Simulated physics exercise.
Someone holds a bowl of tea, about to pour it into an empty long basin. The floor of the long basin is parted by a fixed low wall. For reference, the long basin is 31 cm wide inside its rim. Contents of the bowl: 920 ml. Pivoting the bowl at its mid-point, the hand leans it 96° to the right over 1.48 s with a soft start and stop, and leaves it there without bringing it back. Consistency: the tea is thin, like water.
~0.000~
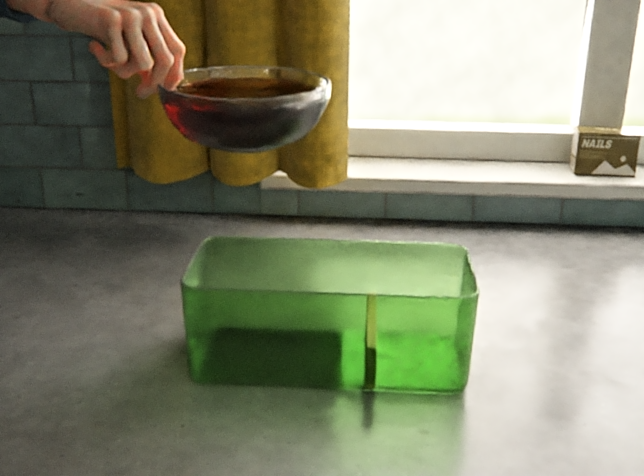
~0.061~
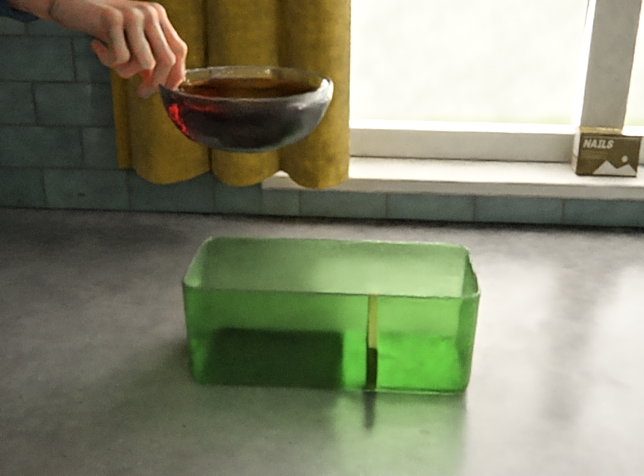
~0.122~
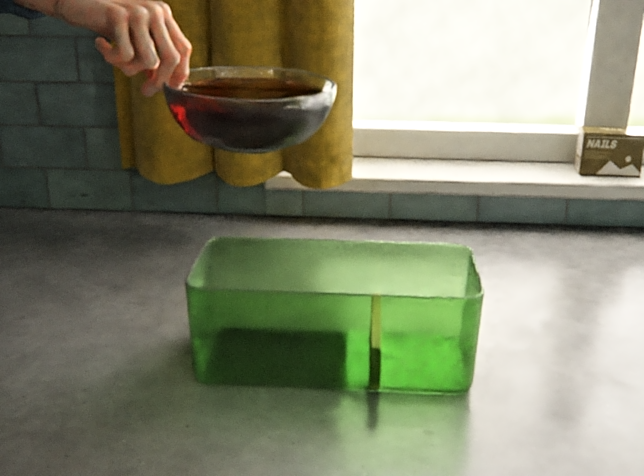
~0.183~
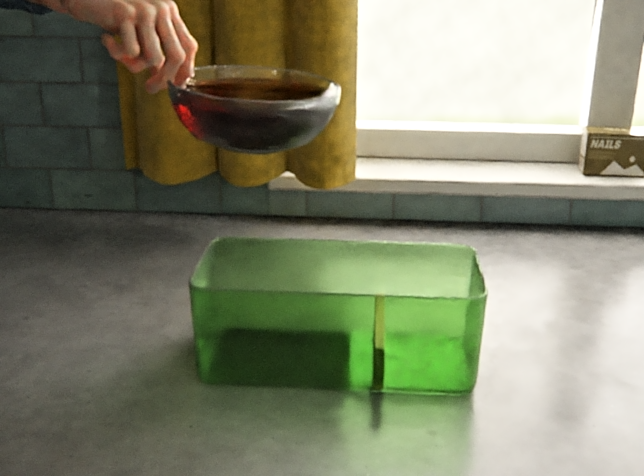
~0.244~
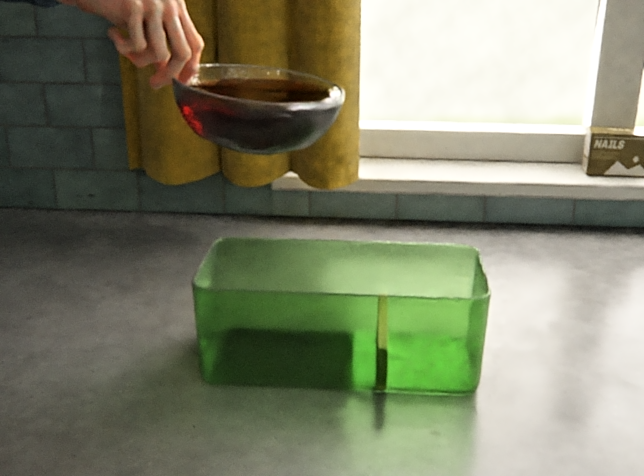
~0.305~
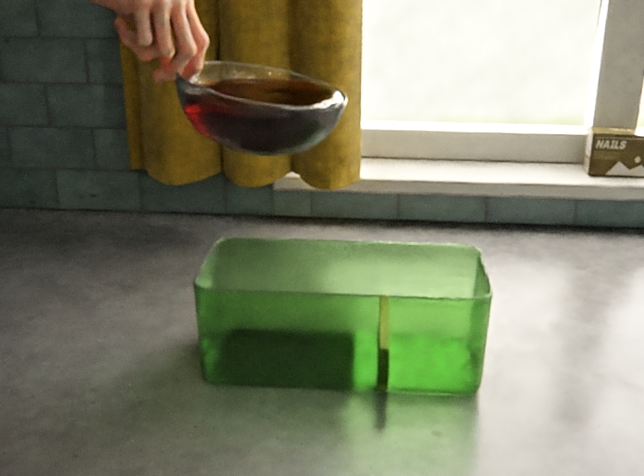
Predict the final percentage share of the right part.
Right part: About 70 %.
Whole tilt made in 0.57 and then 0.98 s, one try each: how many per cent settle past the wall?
45 and 55 %.
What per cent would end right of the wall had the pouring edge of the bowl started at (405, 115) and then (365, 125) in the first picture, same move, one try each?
The first try gives 70 percent and the second 75 percent.
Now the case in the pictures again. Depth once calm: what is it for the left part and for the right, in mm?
Left about 10 mm, right about 46 mm.
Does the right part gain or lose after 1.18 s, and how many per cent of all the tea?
The share moves down, by some 2 per cent.
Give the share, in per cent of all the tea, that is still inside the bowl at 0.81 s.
Still held: Roughly 40 % of the total.
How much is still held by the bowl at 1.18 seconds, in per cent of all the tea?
Remaining share: Approx. 3 %.
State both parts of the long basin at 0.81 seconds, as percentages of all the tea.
About 3 % left, 22 % right.
By 0.81 s the tilt is 55° and 39 per cent is still to pour, 3 is left of the wall and 21 right of it.
By 1.18 s the tilt is 86° and 3 per cent is still to pour, 18 is left of the wall and 72 right of it.
By 1.56 s the tilt is 96° and 0 per cent is still to pour, 28 is left of the wall and 71 right of it.
By 1.98 s the tilt is 96° and 0 per cent is still to pour, 29 is left of the wall and 70 right of it.
At rest 29 per cent lies left of the wall, 70 right of it and 1 outside.
